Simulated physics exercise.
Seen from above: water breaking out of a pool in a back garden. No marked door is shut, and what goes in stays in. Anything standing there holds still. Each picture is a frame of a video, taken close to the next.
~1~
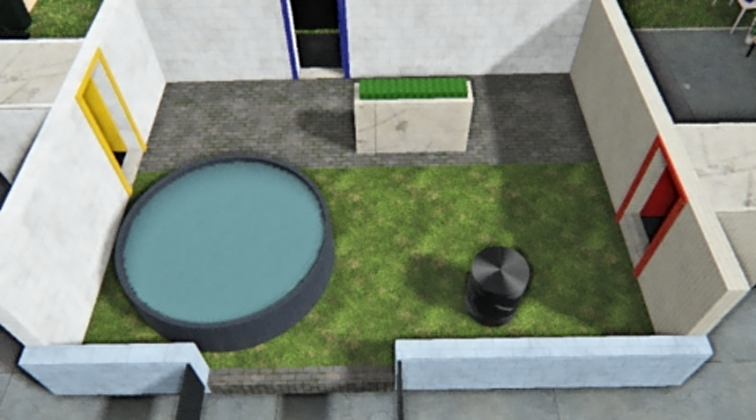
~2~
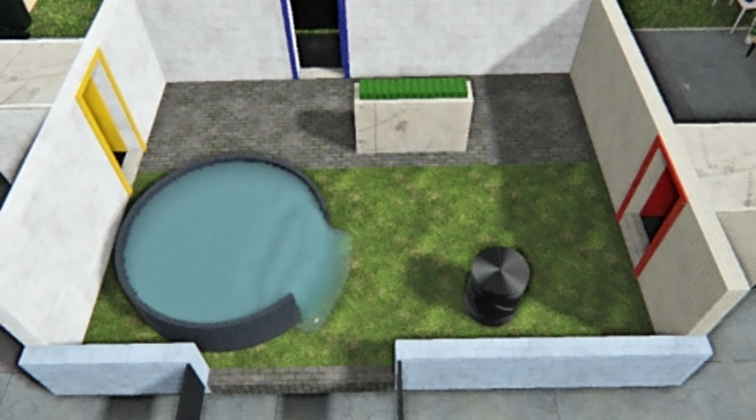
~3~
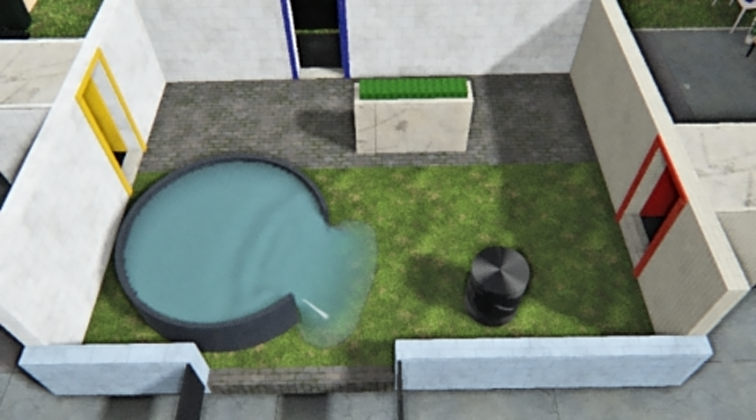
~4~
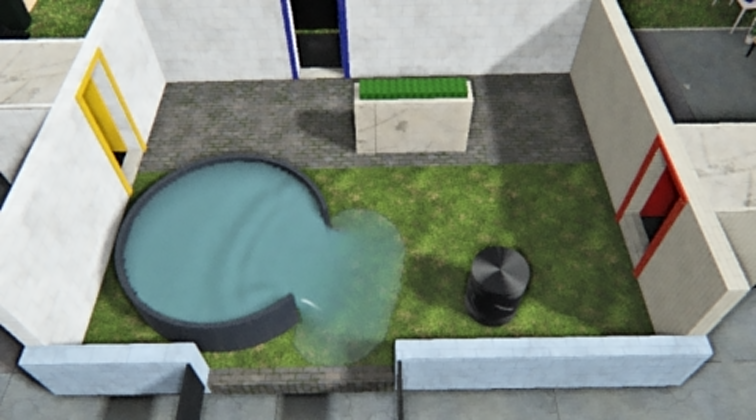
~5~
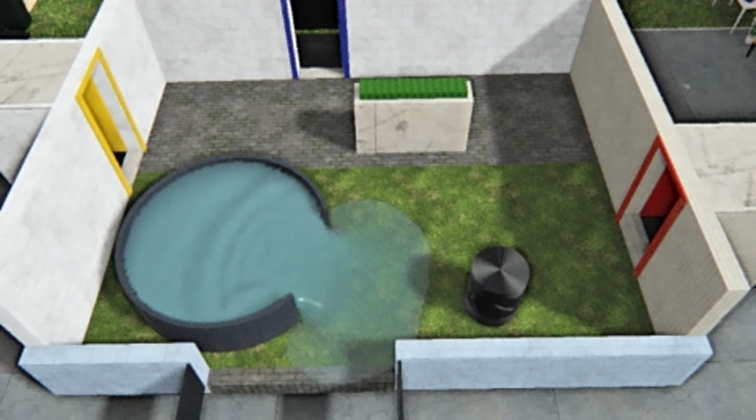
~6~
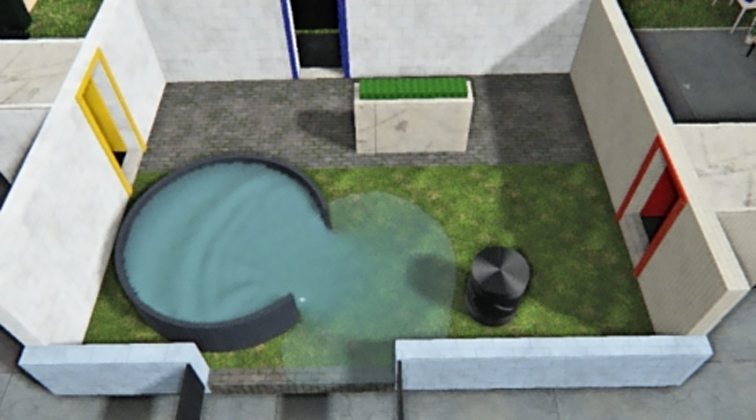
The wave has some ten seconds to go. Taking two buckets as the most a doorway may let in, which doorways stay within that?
Outcome: The red door keeps it to two buckets; the yellow door keeps it to two buckets; the blue door keeps it to two buckets.
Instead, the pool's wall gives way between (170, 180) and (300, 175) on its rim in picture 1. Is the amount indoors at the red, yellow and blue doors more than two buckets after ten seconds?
In order, red door remains short of it, yellow door overshoots the limit, blue door overshoots the limit.
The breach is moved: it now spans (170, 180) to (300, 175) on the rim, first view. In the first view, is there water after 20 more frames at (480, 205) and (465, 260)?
The first spot is spared, the second spared.
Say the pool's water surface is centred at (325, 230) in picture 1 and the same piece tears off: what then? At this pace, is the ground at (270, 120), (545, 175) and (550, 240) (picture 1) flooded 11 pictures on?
The three spots read left dry, swamped, swamped.
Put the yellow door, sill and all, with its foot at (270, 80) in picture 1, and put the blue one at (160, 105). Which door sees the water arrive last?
I'd go with the blue door.
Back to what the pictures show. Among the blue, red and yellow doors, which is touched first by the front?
That's the red one.
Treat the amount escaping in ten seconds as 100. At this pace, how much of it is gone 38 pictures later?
It would be around 70 %.
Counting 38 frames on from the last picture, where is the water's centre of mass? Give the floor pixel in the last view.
Near pixel (404, 235).
A moment on, water covers 20 % of the floor; the red door not reached, the yellow door not reached, the blue door not reached.
Next, water covers 35 % of the floor; the red door not reached, the yellow door not reached, the blue door not reached.
Then, water covers 50 % of the floor; the red door wet at the sill, nothing in, the yellow door not reached, the blue door not reached.
Later, water covers 65 % of the floor; the red door wet at the sill, nothing in, the yellow door not reached, the blue door not reached.
In the end, water covers 90 % of the floor; the red door wet at the sill, nothing in, the yellow door wet at the sill, nothing in, the blue door wet at the sill, nothing in.
